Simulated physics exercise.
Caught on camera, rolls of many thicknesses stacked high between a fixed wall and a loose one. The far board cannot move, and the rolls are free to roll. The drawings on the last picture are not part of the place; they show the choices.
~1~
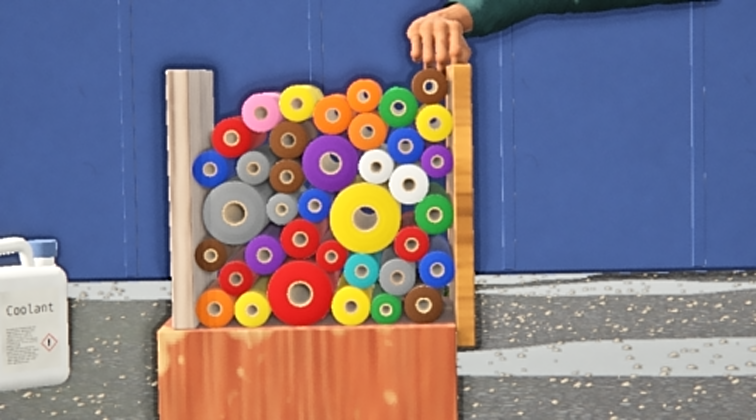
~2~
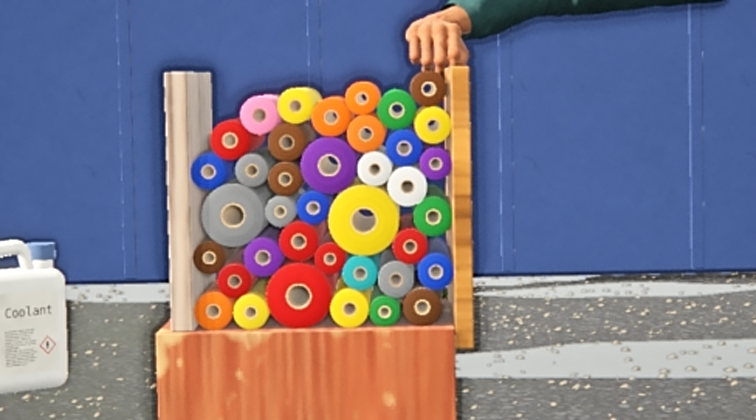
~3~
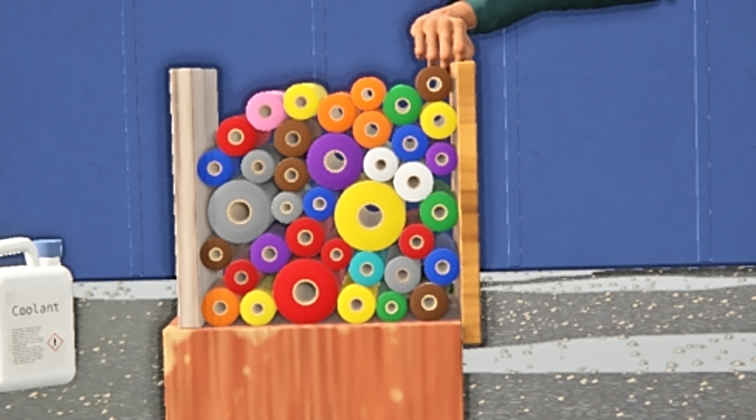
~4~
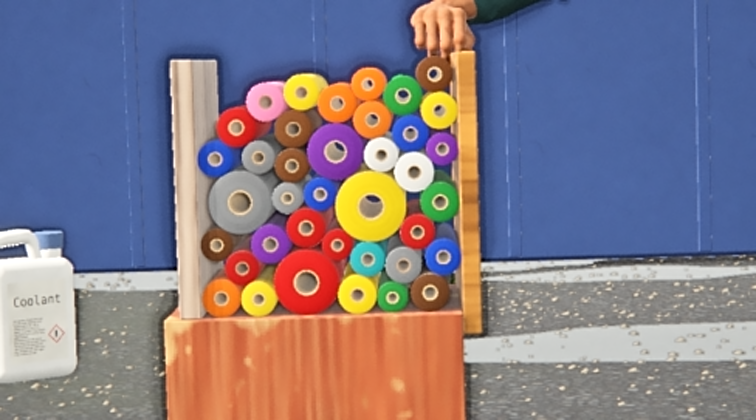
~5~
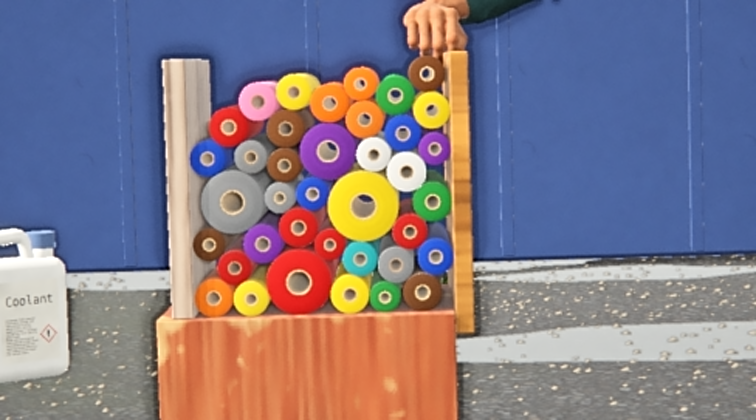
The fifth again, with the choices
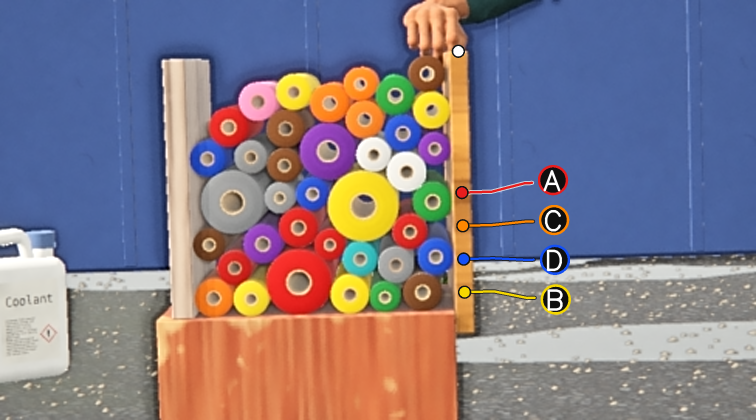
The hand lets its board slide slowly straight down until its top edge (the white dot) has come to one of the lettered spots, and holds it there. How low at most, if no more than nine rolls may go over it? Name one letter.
The last mark within the limit is C.
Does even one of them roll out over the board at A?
At A: Yes.
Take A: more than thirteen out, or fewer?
At A, fewer than thirteen.
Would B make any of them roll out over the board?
Yes, at B.
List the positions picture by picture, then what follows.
A brown roll (424, 305); a red roll (331, 257); a red roll (300, 239), in the first frame.
A red roll (299, 241); a grey roll (280, 211), in the second frame.
A grey roll (258, 167); a red roll (236, 137), in the third frame.
A brown roll (435, 74); side board (465, 184), in the fourth frame.
An orange roll (214, 298); a brown roll (423, 292); a red roll (330, 245), in the fifth frame.
On the copy, A at (462, 193); B at (464, 292); C at (463, 226); D at (463, 259); the white dot at (458, 52).
On C. First, top of the board (451, 127).
Then, top of the board (453, 212).
Finally, top of the board (453, 226), seven out over the board.
By contrast, A about six out over the board; B more than nine out over the board; D more than nine out over the board.
